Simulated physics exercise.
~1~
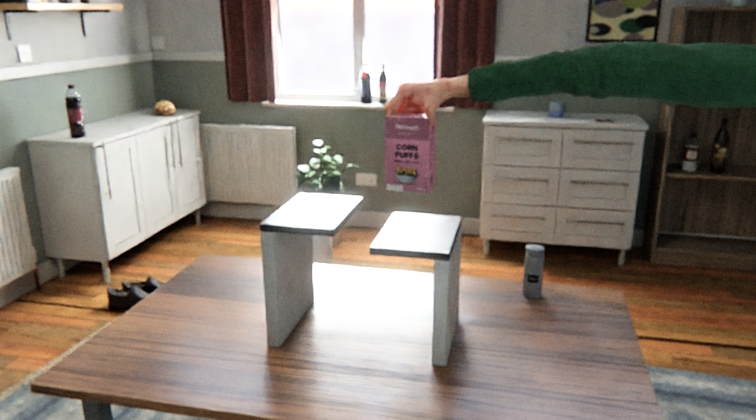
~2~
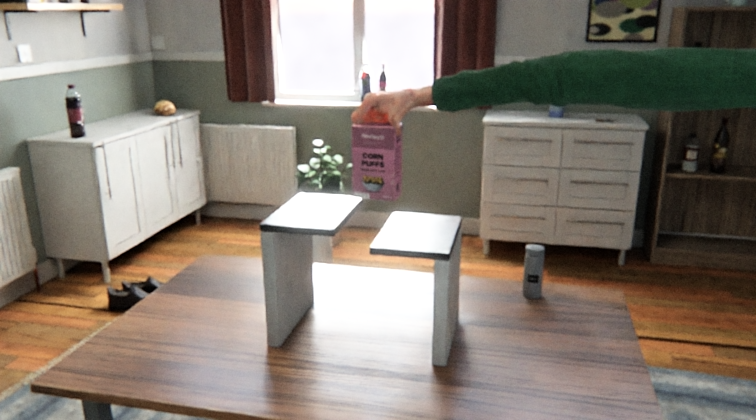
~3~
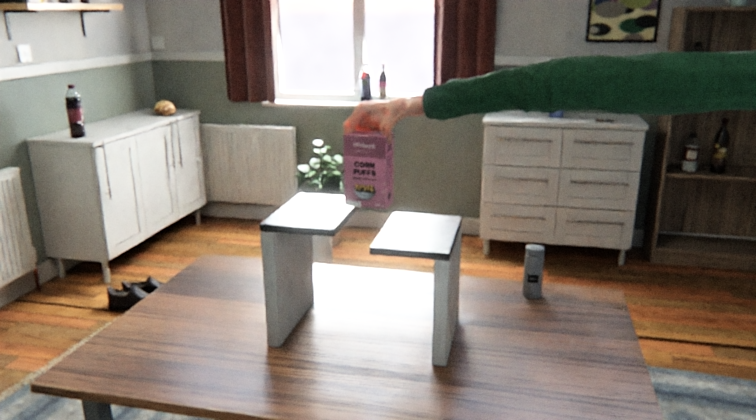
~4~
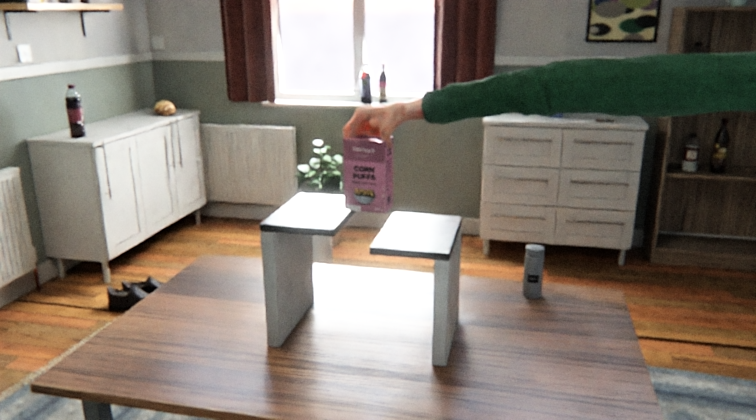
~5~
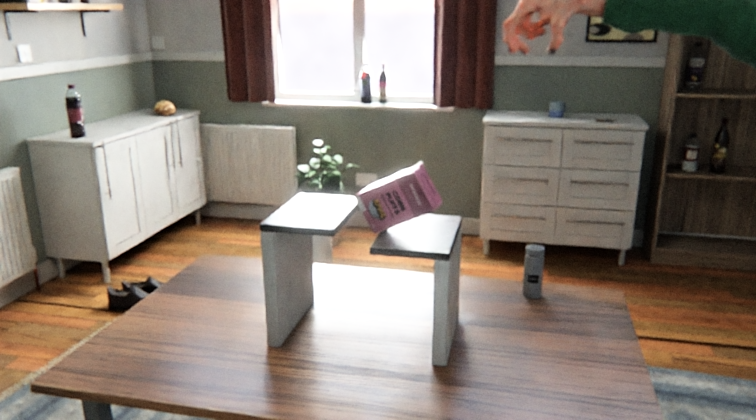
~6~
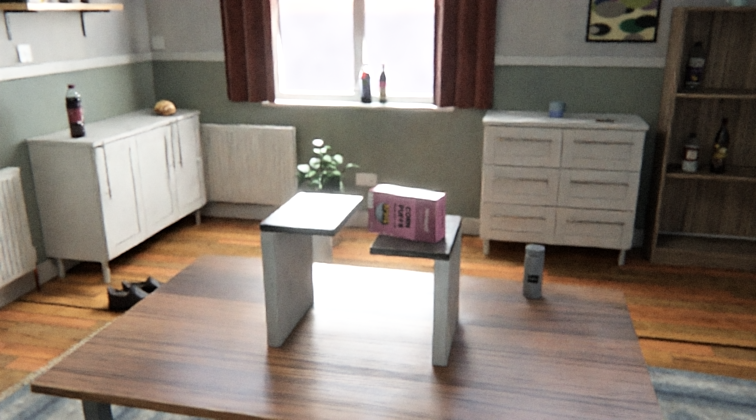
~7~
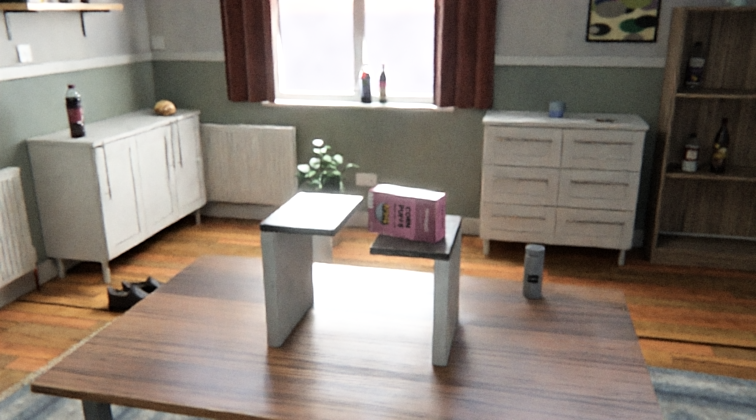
A hand releases a pink packet above two ledges, and it tips onto the right one.
